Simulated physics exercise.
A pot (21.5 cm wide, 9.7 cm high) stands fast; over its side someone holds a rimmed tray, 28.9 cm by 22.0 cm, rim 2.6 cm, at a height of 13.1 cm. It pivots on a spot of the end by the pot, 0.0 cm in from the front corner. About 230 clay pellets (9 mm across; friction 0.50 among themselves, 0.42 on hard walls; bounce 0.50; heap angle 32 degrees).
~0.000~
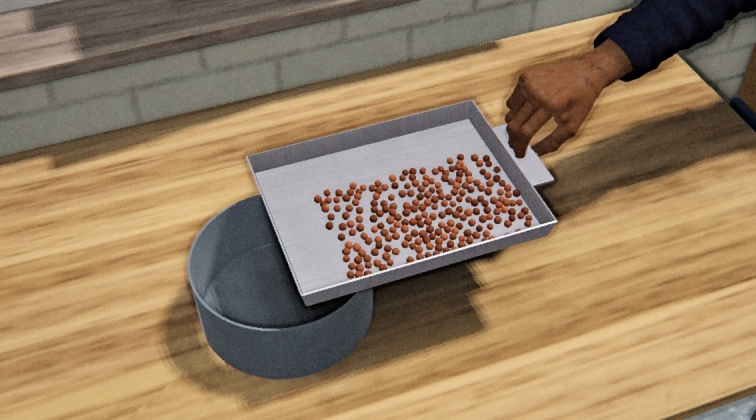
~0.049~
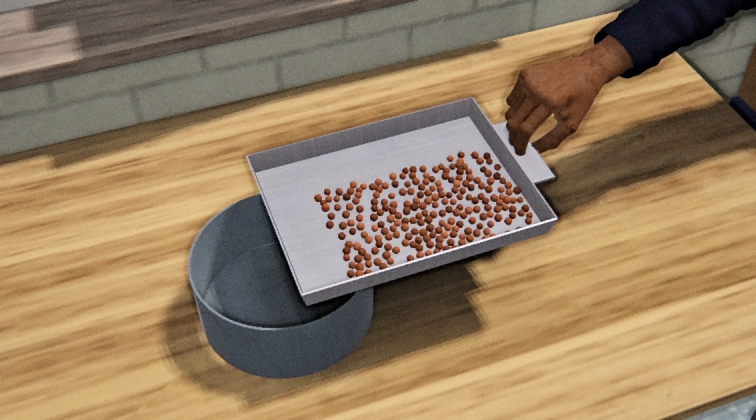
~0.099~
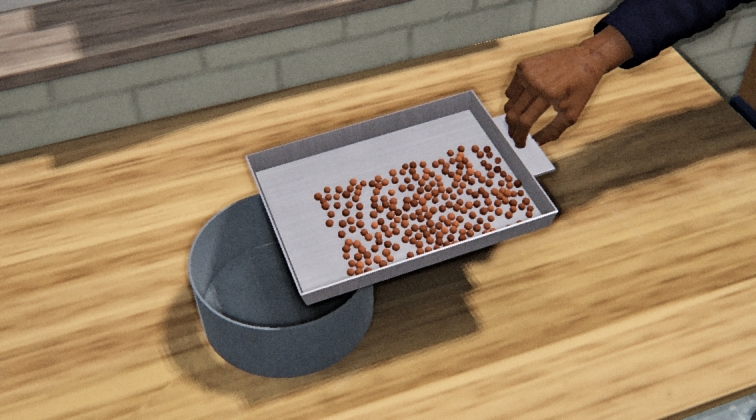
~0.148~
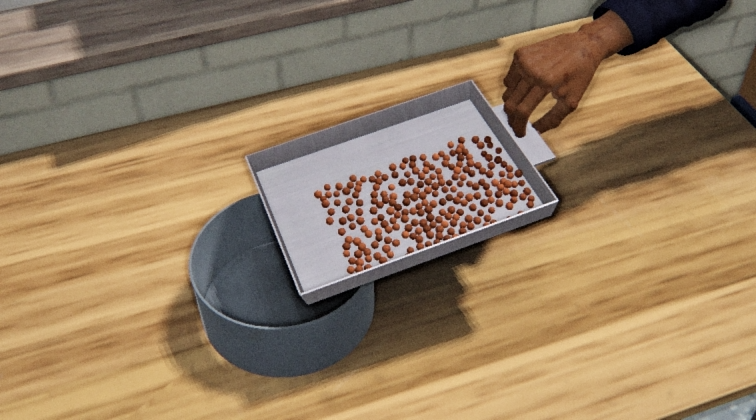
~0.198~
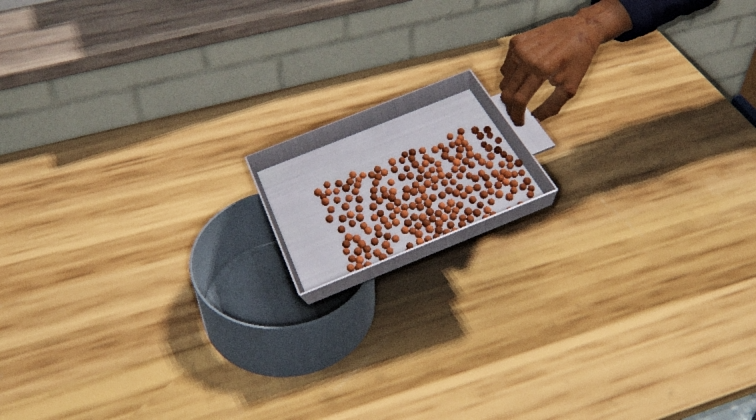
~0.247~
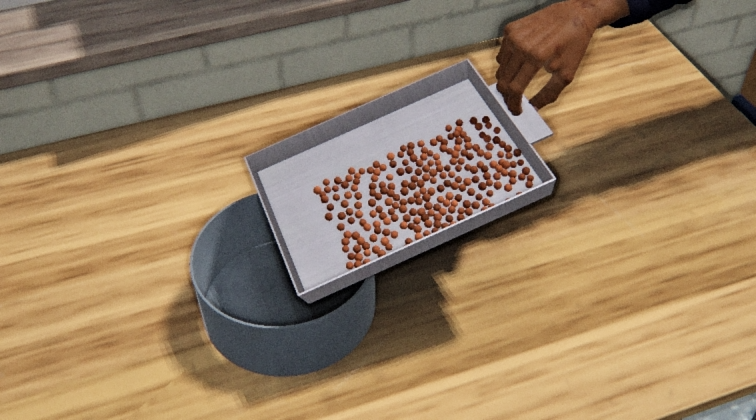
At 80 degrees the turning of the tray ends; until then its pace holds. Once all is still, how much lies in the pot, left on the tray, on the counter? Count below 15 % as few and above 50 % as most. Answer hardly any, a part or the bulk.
Pot: Hardly any, tray: The bulk, counter: Hardly any.
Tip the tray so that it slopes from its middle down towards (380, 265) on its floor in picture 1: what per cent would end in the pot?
About 0 per cent.
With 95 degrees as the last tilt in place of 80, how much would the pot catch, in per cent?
It would be near 90 per cent.
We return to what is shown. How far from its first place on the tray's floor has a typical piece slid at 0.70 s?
Some 12 cm.
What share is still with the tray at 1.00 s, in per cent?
About 95 per cent.
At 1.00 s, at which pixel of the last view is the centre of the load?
Near (290, 232).
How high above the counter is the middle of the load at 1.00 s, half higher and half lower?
Roughly 14 cm.
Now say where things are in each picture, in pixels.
The first frame shows tray tilt 0 degrees, front corners at (305, 290) and (550, 219); middle of the pieces at (425, 215); pot at (281, 256).
The second frame shows tray tilt 1 degrees, front corners at (305, 290) and (551, 216); middle of the pieces at (425, 213).
The third frame shows tray tilt 3 degrees, front corners at (304, 289) and (551, 209); middle of the pieces at (425, 209).
The fourth frame shows tray tilt 6 degrees, front corners at (304, 289) and (551, 199), lowest corner left back; middle of the pieces at (425, 203).
The fifth frame shows tray tilt 10 degrees, front corners at (303, 289) and (551, 188), lowest corner left back; middle of the pieces at (424, 197).
The sixth frame shows tray tilt 13 degrees, front corners at (302, 289) and (549, 178), lowest corner left back; middle of the pieces at (423, 191); pot at (283, 253). Its pace works out near 70 degrees a second.
After 0.70 s, tilt 45 degrees; the tray holds 100 %, the pot 0 %.
After 1.00 s, tilt 66 degrees; the tray holds 95 %, the pot 5 %.
After 1.40 s, tilt 80 degrees; the tray holds 90 %, the pot 5 %.
By 1.8 s all is still; pot 10 %, tray 90 %, counter 0 %.
